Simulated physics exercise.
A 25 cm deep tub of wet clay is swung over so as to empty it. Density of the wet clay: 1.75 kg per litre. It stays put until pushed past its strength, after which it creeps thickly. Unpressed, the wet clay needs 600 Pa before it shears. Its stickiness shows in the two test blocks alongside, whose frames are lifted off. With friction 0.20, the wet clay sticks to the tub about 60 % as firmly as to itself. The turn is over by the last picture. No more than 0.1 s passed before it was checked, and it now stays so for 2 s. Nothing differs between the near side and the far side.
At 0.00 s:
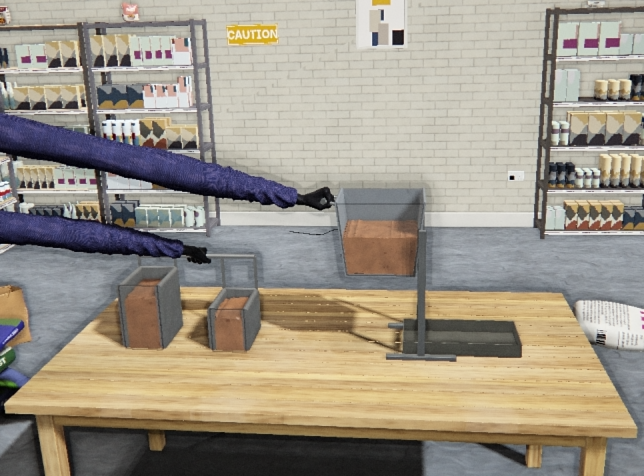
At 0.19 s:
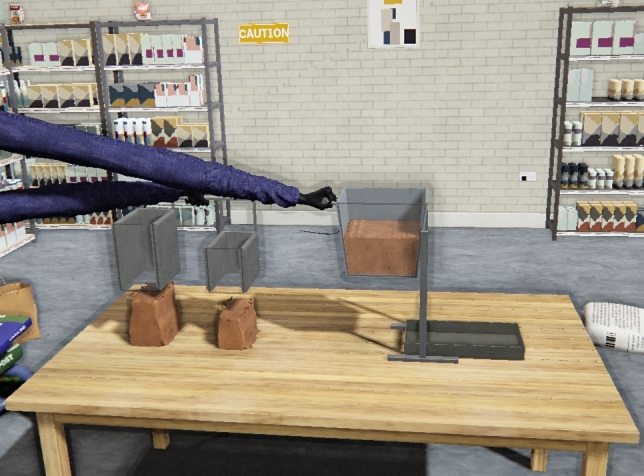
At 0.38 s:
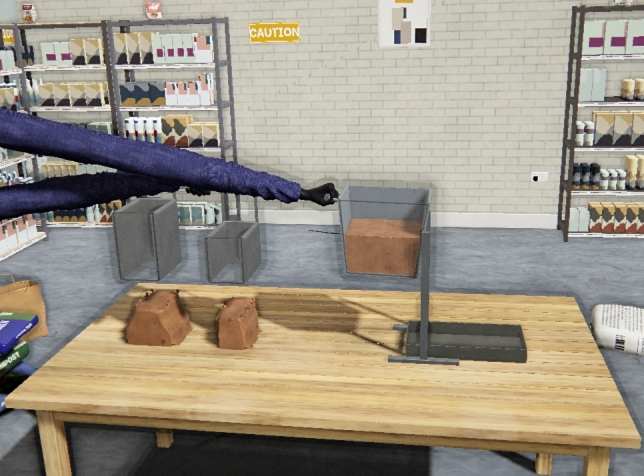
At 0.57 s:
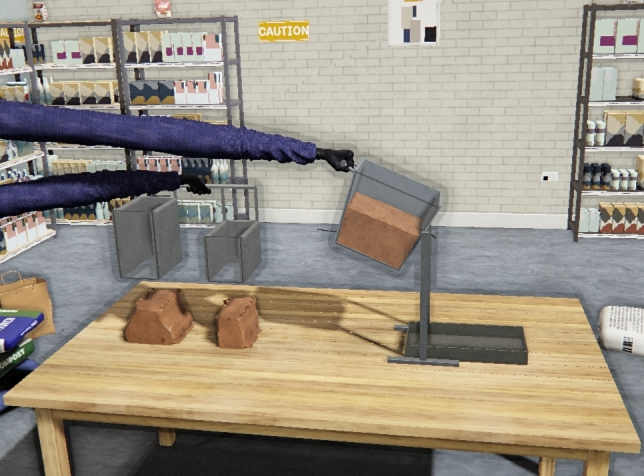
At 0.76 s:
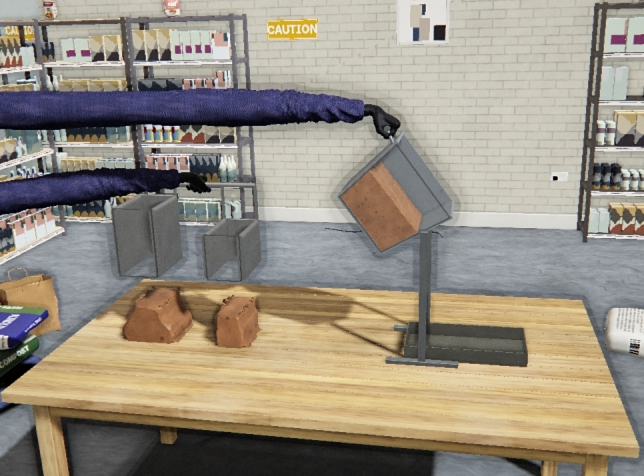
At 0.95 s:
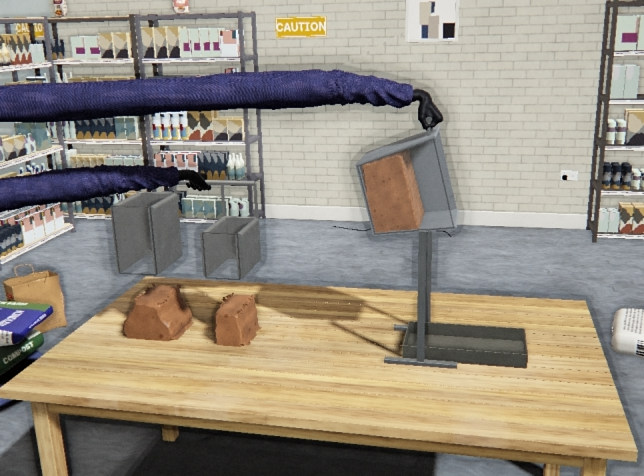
Two grey moulds rising off brown clay blocks, the left block sagging, then a black-gloved hand tilting a clay-filled tub rightward.
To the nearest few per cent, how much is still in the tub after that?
About 100 %.
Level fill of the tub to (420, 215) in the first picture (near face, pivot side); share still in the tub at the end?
75 %.
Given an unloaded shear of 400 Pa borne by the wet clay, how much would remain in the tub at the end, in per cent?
In that case close to 95 in a hundred.
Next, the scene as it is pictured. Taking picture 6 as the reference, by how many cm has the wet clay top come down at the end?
6 cm or so.
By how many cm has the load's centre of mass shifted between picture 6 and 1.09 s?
Around 2 centimetres.
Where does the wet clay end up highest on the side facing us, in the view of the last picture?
Around (418, 176).
By 1.09 s, the tub is at 76 degrees and holds 100 %.
By 1.26 s, the tub is at 76 degrees and holds 100 %.
By 1.43 s, the tub is at 76 degrees and holds 100 %.
By 1.60 s, the tub is at 76 degrees and holds 100 %.
By 2.95 s, at the end, the tub is at 76 degrees and holds 100 %.
